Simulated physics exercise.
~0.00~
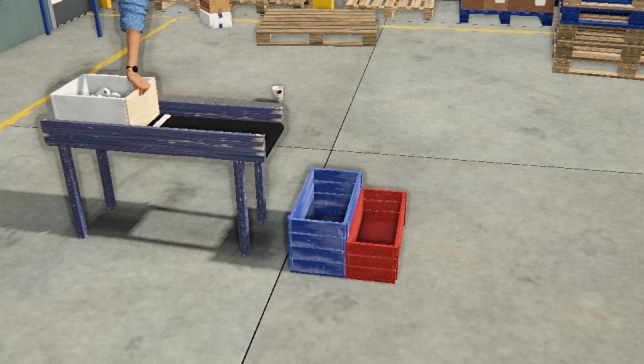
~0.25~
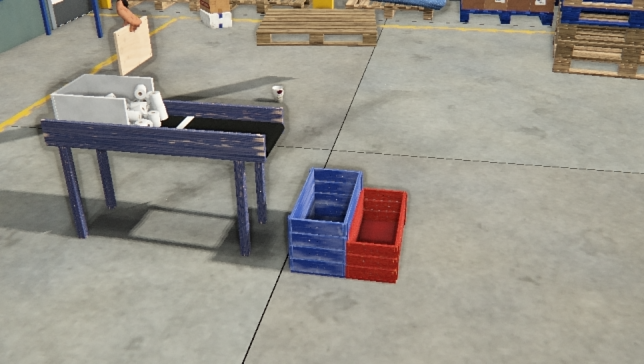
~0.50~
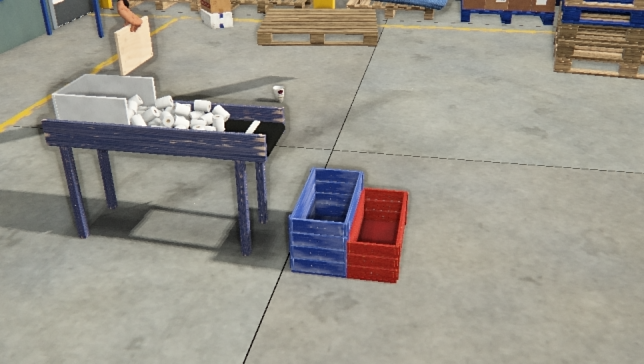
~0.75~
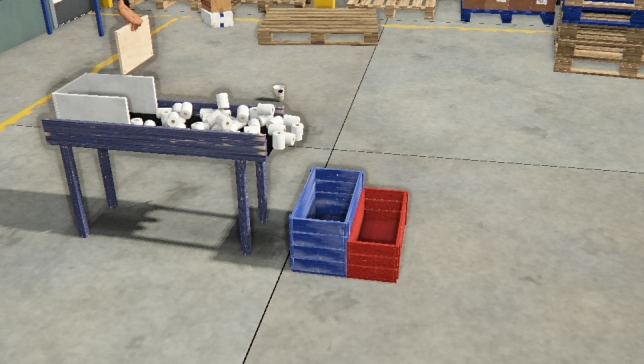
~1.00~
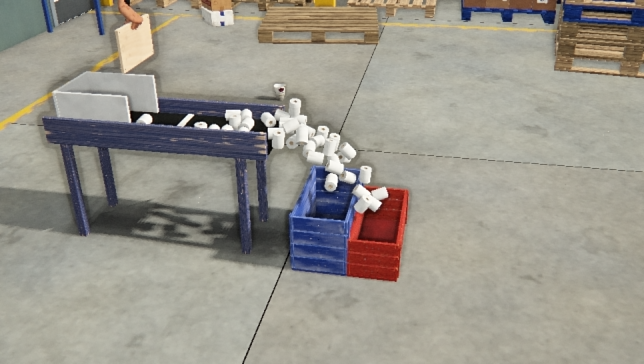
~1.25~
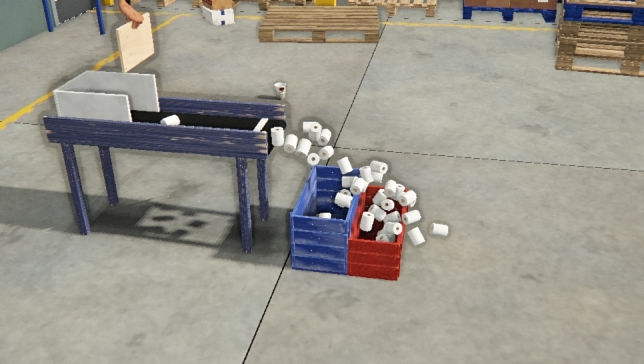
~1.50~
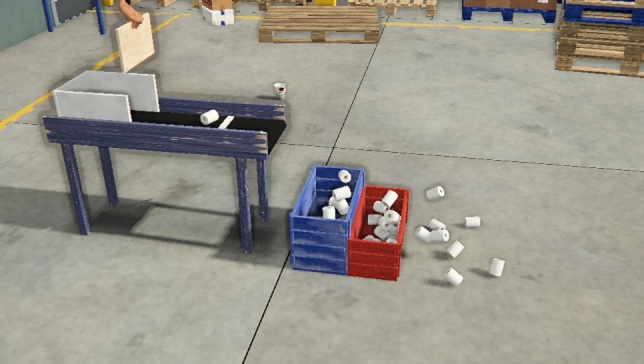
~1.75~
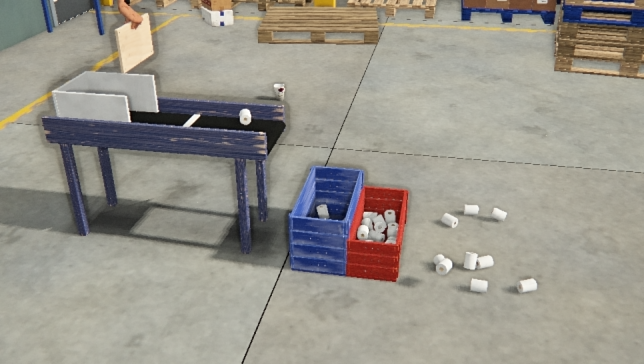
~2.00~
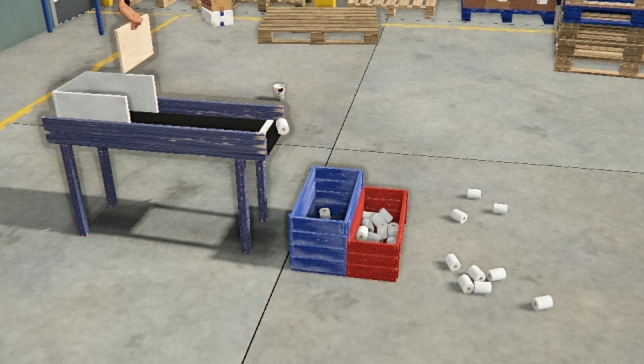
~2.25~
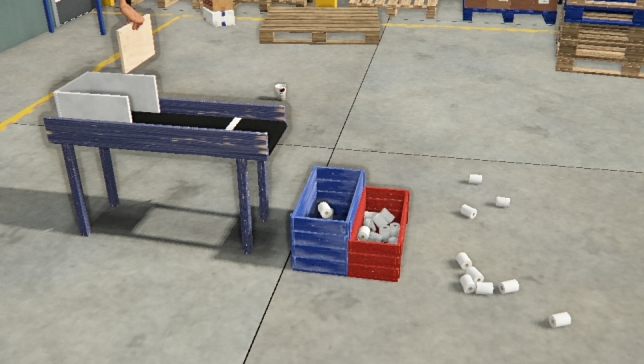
A hand lifted the gate of a white pen, and white paper rolls spilled along the belt to the right and tumbled off its end, some landing in the blue bin and red tote while others scattered across the floor beyond.
